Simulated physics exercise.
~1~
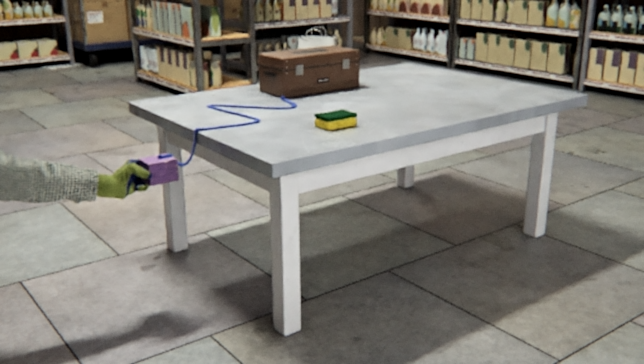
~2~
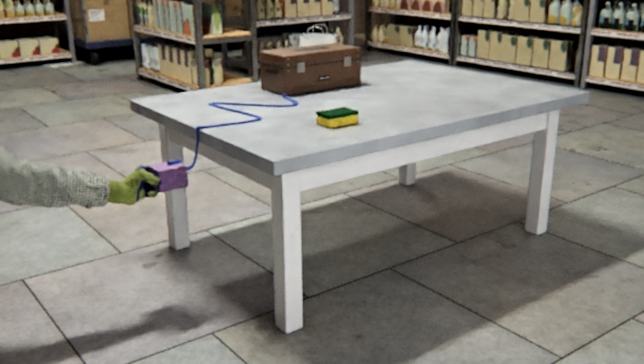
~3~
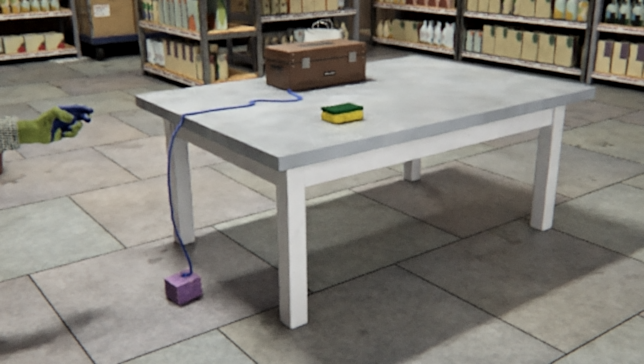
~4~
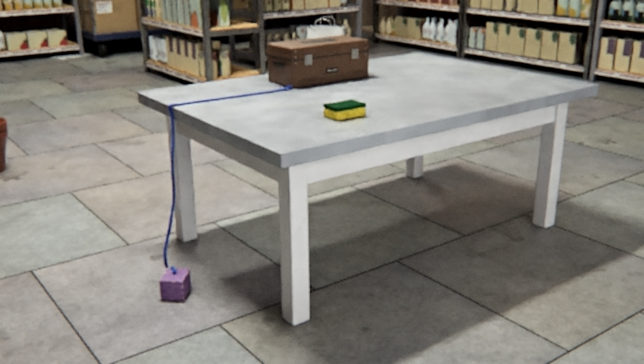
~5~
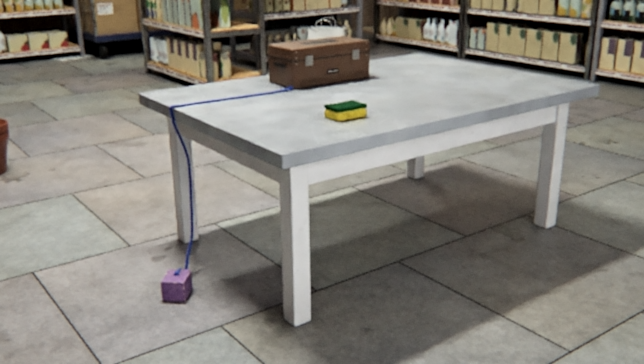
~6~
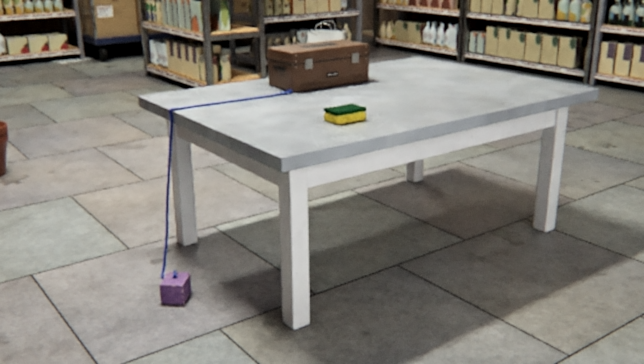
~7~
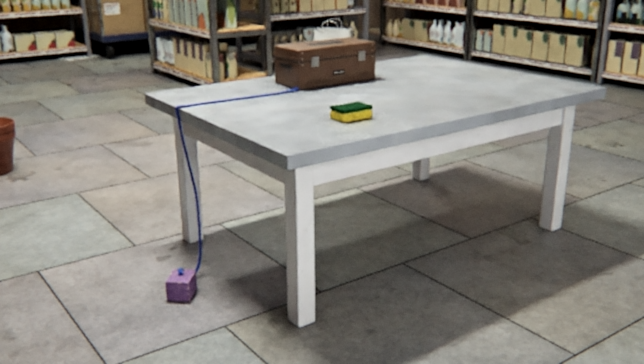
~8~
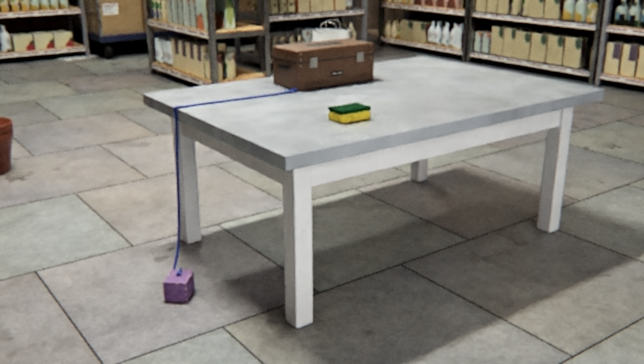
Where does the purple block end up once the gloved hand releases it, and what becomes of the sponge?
The purple block drops all the way to the floor beside the table. The sponge stays where it is on the tabletop.
In a storeroom lined with stocked shelves, a pale table on a stone-tiled floor holds a brown toolbox and a yellow and green sponge. At the left, a green-gloved hand holds a purple block just beyond the table's edge, with a slack blue ribbon running from it across the tabletop. The hand lets go and draws back out of view as the block drops, pulling the ribbon straighter. The block reaches the floor beside the table leg, while the ribbon shifts slightly over the edge. At the end, the toolbox and sponge remain in place on the table.
